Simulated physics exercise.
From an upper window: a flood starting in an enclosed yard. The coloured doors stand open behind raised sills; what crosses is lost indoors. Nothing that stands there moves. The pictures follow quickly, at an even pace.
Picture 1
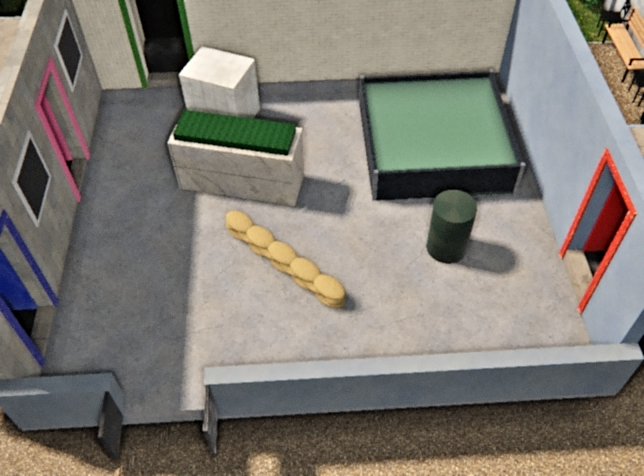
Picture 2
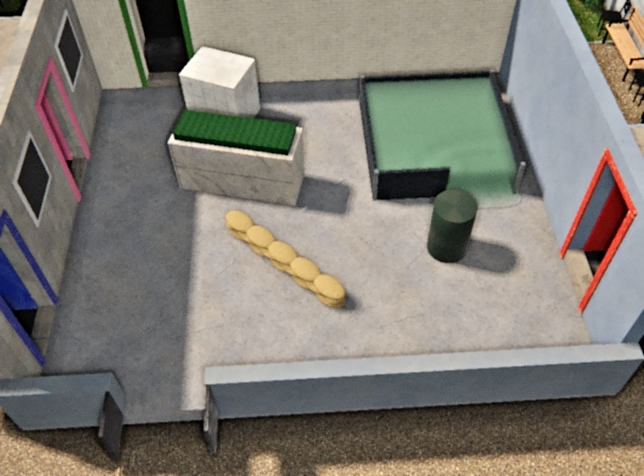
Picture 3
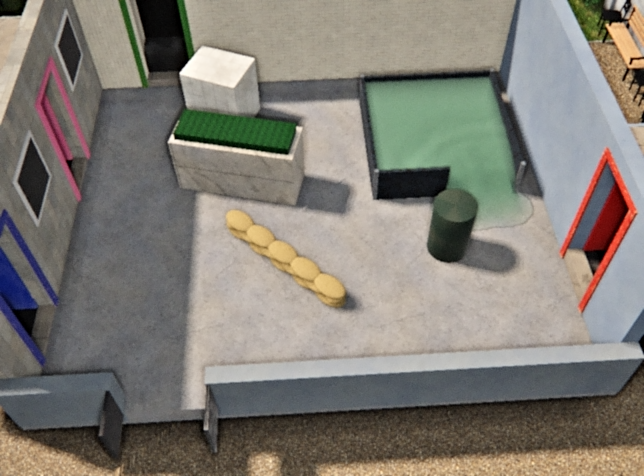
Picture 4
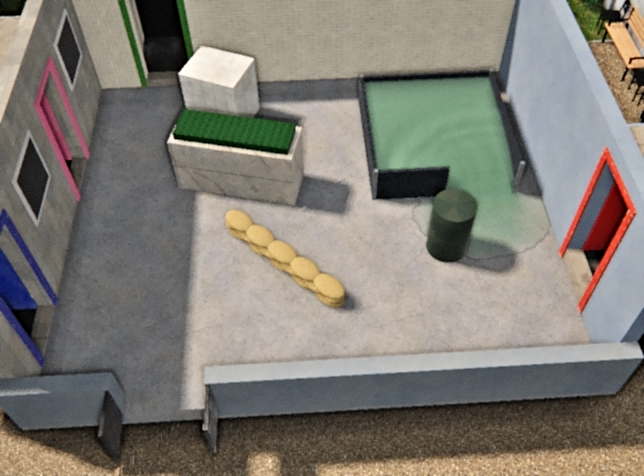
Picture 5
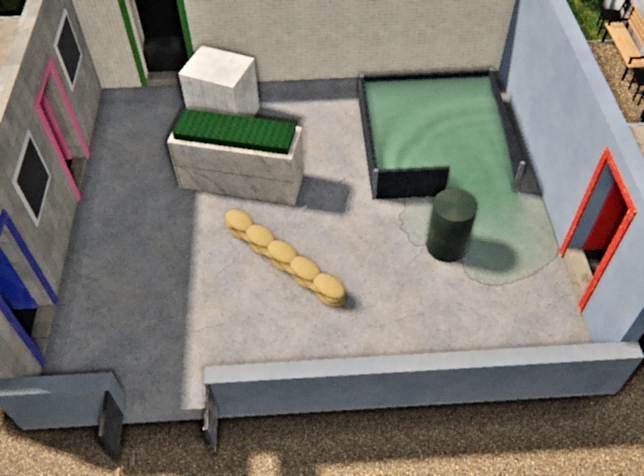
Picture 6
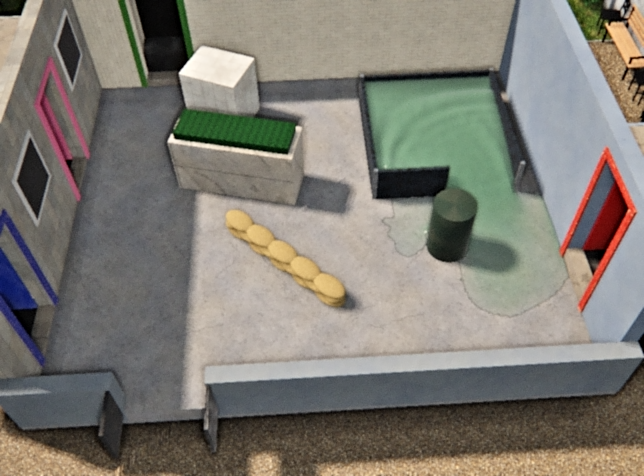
In a walled yard with coloured doorways, part of a dark tank's front wall gave way, and greenish water poured through the gap, spreading around the dark green barrel and across the paving toward the viewer.
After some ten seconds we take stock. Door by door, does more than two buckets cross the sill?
One by one: The green door stays under that; the pink door stays under that; the red door stays under that; the blue door takes more than that.
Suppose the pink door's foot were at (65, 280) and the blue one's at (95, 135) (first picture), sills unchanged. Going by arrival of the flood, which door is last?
I say the green-painted one.
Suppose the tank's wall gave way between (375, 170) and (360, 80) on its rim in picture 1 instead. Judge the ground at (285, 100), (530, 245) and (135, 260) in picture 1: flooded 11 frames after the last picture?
As listed: Covered, dry, no water.
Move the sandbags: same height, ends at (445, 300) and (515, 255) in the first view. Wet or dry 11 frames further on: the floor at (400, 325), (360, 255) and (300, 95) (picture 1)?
As listed: Under water, covered, dry.
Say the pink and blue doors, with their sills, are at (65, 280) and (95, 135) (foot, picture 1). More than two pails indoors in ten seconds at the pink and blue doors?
In short: Pink lets more in; blue stays under.
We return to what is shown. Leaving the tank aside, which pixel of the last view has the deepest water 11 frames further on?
Roughly at (587, 358).
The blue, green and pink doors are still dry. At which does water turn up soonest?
The blue door.
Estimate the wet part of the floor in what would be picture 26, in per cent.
Roughly 35 per cent.
A moment on, water covers 15 % of the floor; the green door not reached, the pink door not reached, the red door wet at the sill, nothing in, the blue door not reached.
Next, water covers 20 % of the floor; the green door not reached, the pink door not reached, the red door wet at the sill, nothing in, the blue door not reached.
Then, water covers 35 % of the floor; the green door not reached, the pink door not reached, the red door wet at the sill, nothing in, the blue door not reached.
Later, water covers 70 % of the floor; the green door not reached, the pink door wet at the sill, nothing in, the red door under two buckets in, the blue door over two buckets in.
In the end, water covers 90 % of the floor; the green door wet at the sill, nothing in, the pink door under two buckets in, the red door under two buckets in, the blue door far over two buckets in.
